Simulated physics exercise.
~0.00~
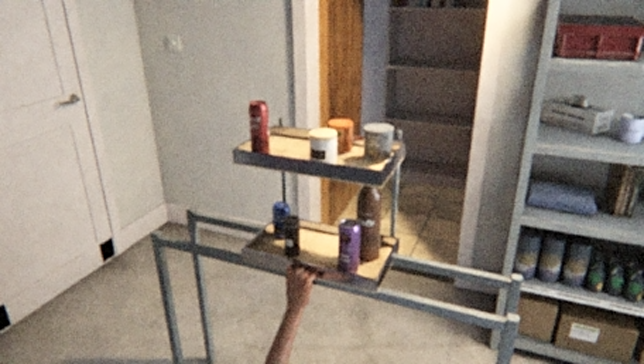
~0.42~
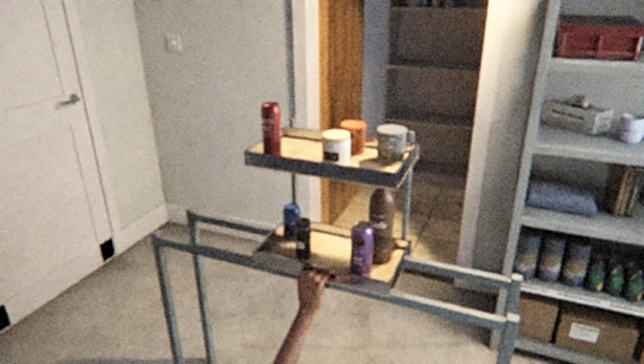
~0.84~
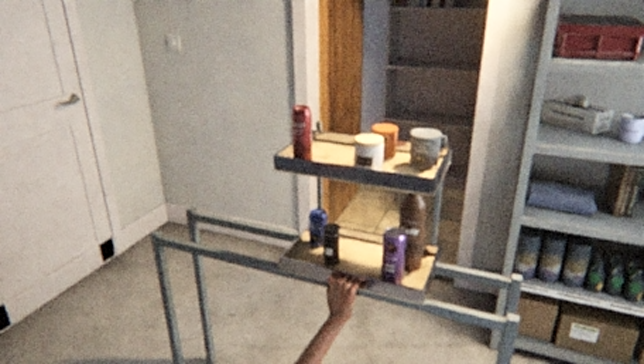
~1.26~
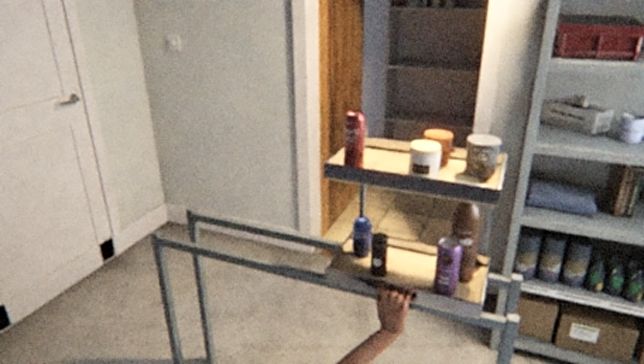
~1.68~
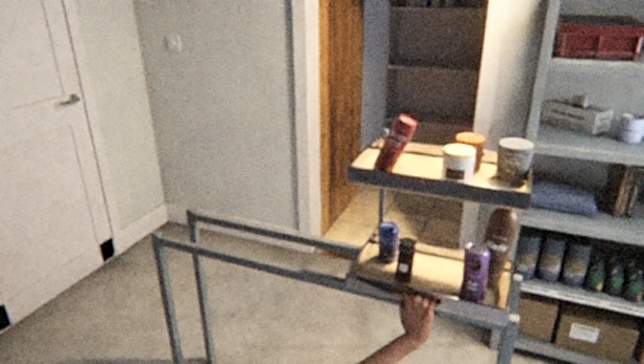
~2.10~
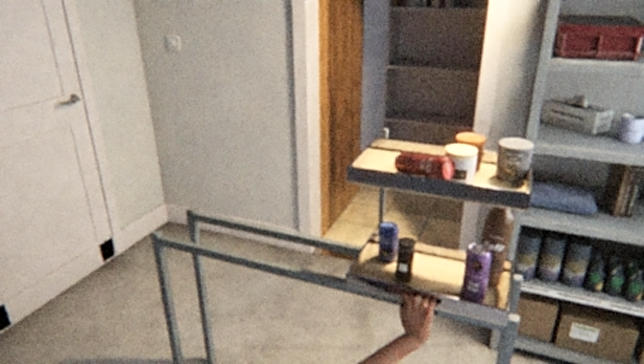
At the start, a hand grips the front of a two-level sliding tray mounted on a metal rail frame, with cans, bottles, tins and a jar standing upright on it. The hand pushes the tray to the right along the rails, slowly at first and then faster, and everything rides along upright. As the tray reaches the right end of the frame, the red can on the upper level leans over to the right. It then topples onto its side beside the white jar. The tray ends at the right, with the brown bottle and the other items still standing.
